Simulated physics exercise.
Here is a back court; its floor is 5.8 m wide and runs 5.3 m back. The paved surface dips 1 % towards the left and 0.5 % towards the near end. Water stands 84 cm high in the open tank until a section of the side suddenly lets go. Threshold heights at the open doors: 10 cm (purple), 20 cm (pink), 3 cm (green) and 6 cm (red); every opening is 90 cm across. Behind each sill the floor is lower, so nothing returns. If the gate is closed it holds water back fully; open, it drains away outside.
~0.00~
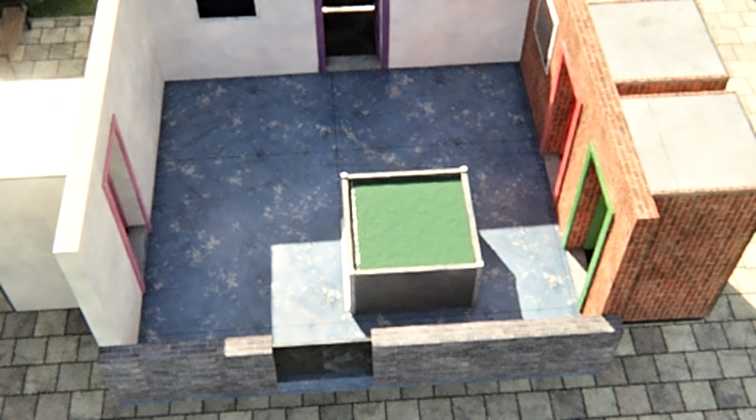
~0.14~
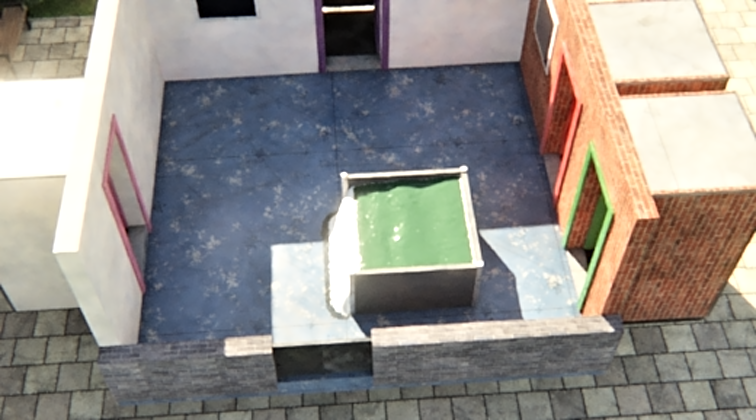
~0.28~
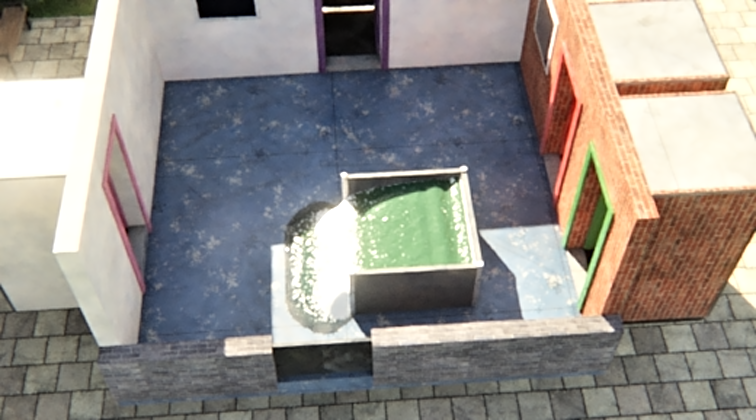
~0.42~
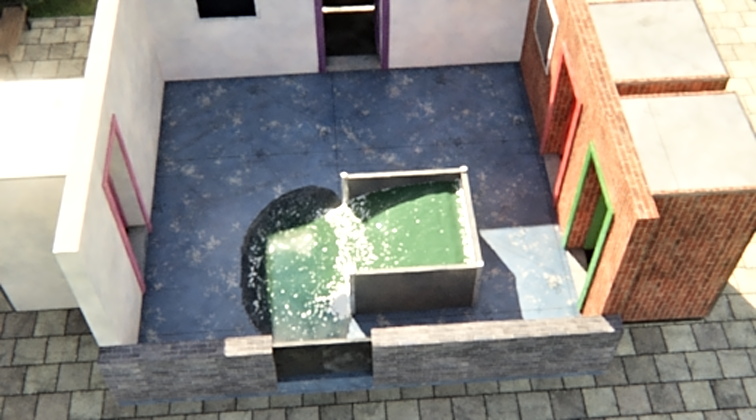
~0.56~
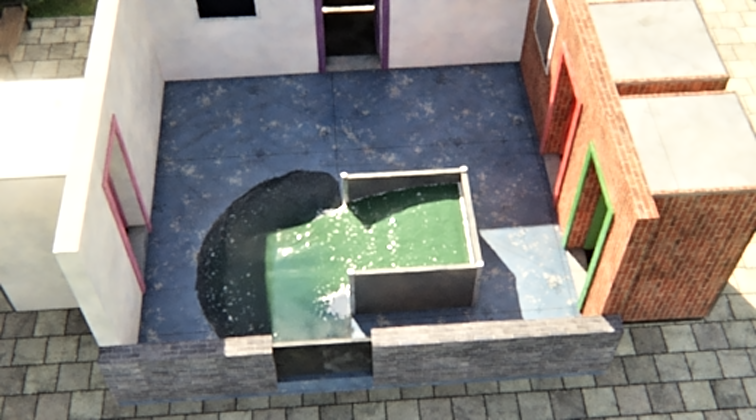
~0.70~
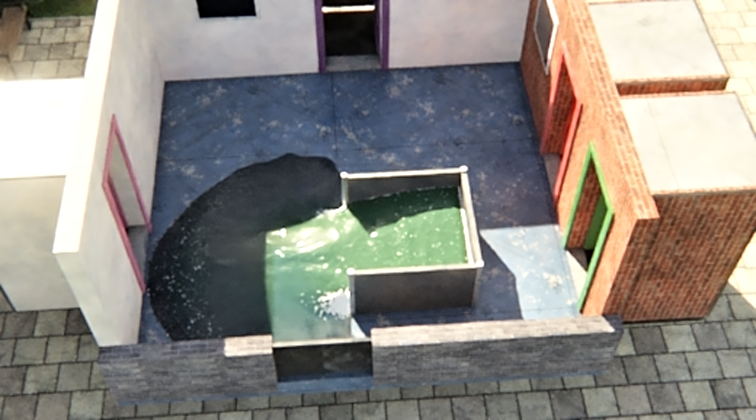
Green water in an open tank pouring out through its left side and spreading leftward across the blue floor of a walled court.
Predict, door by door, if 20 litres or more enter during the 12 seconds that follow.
The water let in: At the purple door it stays under the limit; at the pink door it passes the limit; at the green door it passes the limit; at the red door it keeps below the limit.
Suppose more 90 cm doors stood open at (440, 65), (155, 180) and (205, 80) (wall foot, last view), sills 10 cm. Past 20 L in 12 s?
In that order: Under, above, above.
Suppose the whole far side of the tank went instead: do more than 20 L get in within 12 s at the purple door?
Then: Purple above.
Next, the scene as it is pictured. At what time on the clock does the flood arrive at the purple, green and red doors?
Purple 3.2 s, green 5.0 s, red 6.0 s.
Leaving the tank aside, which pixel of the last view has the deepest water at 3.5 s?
At about (163, 99).
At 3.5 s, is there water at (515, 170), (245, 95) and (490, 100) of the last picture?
In turn: Not reached, flooded, not reached.
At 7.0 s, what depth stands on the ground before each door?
Depths in cm: Purple 7, pink 7, green 5, red 5.
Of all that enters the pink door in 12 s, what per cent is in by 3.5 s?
Some 100 per cent by then.
After 1.4 s water covers 35 % of the floor and is deepest (52 cm) near (135, 375); purple door not reached, pink door 41 cm at the sill, 71 L in, green door not reached, red door not reached.
After 2.2 s water covers 40 % of the floor and is deepest (36 cm) near (138, 350); purple door not reached, pink door 33 cm at the sill, 146 L in, green door not reached, red door not reached.
After 3.5 s water covers 50 % of the floor and is deepest (24 cm) near (163, 99); purple door 3 cm at the sill, 0 L in, pink door 17 cm at the sill, 179 L in, green door not reached, red door not reached.
After 7.0 s water covers 95 % of the floor and is deepest (12 cm) near (502, 88); purple door 7 cm at the sill, 0 L in, pink door 7 cm at the sill, 181 L in, green door 5 cm at the sill, 7 L in, red door 5 cm at the sill, 0 L in.
After 12.0 s water covers 100 % of the floor and is deepest (12 cm) near (264, 366); purple door 4 cm at the sill, 0 L in, pink door 6 cm at the sill, 181 L in, green door 7 cm at the sill, 52 L in, red door 6 cm at the sill, 0 L in.
